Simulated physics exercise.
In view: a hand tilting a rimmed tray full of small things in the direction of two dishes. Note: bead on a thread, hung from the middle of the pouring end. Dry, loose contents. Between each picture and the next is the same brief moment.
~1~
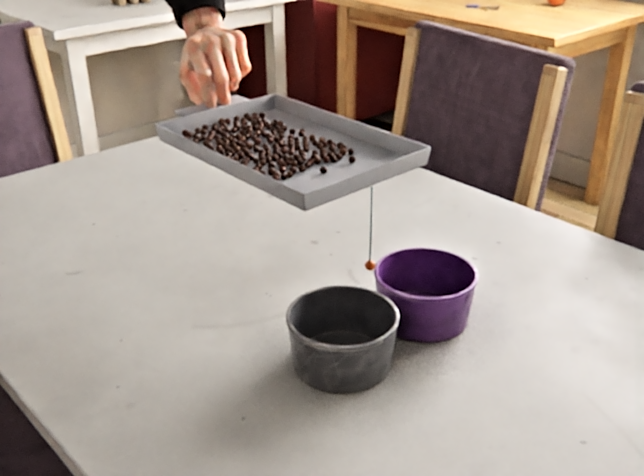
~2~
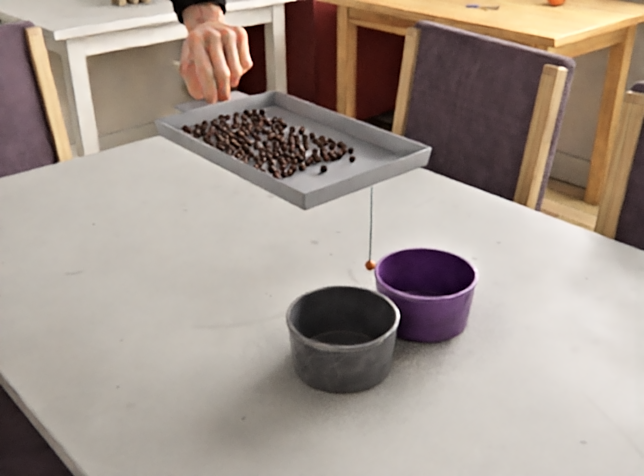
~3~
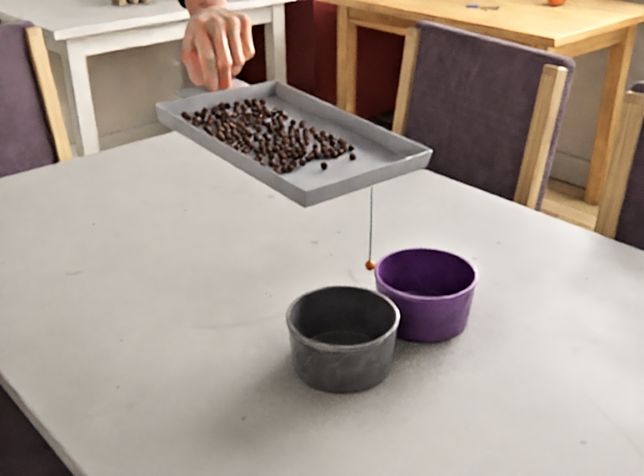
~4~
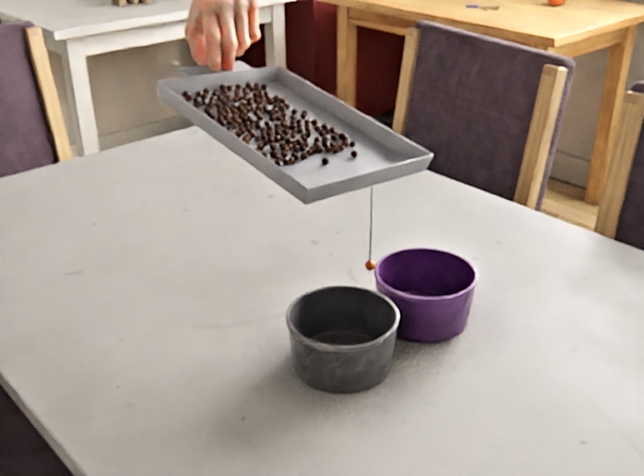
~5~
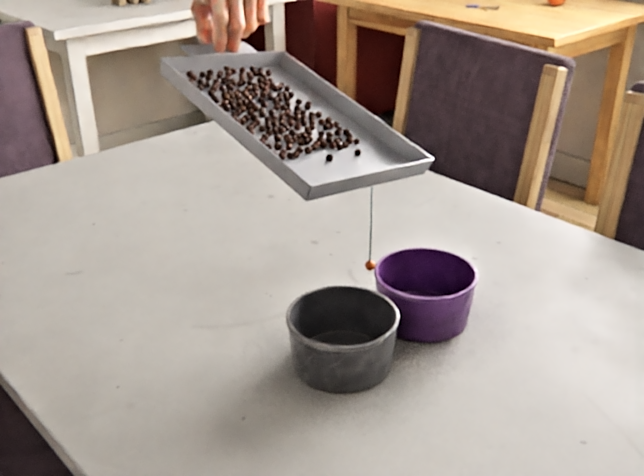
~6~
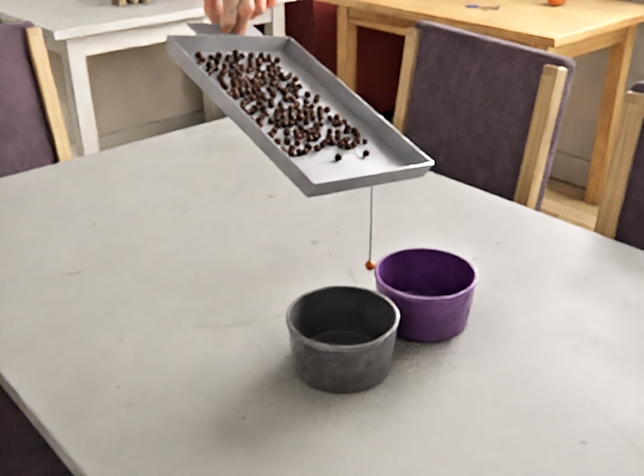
A hand raising the back of a grey tray of small dark berries, tilting it above grey and purple bowls, berries shifting.
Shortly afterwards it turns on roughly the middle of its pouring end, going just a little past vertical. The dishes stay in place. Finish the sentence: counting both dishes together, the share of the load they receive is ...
The share is greater than half.
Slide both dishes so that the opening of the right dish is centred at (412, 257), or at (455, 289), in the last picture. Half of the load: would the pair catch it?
In order, they'd catch a major share, and next a minor share.
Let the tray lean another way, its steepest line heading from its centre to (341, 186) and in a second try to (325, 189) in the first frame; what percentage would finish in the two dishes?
The first try would leave around 80 per cent there, the second around 90 per cent.
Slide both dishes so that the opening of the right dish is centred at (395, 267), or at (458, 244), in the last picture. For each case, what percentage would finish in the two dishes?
In order: 60 percent and 60 percent.
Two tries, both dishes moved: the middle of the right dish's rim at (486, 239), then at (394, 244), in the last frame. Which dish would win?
In turn: The dish on the left; the right dish.
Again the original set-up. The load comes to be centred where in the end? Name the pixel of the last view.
Around (435, 308).
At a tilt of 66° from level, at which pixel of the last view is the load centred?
Somewhere near pixel (414, 176).
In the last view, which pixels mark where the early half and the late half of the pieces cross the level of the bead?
I'd say around (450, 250) at first, then around (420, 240).
Soon, tray tipped steeply; about two thirds on the tray; a stray few in the right dish; a stray few outside both; about a quarter in the air.
A while on, tray tipped past a quarter turn; about a quarter on the tray; about half in the right dish; about a quarter outside both; a small part in the air.
Towards the end, tray tipped past a quarter turn; most in the right dish; about a quarter outside both.
Finally, tray tipped past a quarter turn; none in the left dish; most in the right dish; about a quarter outside both.
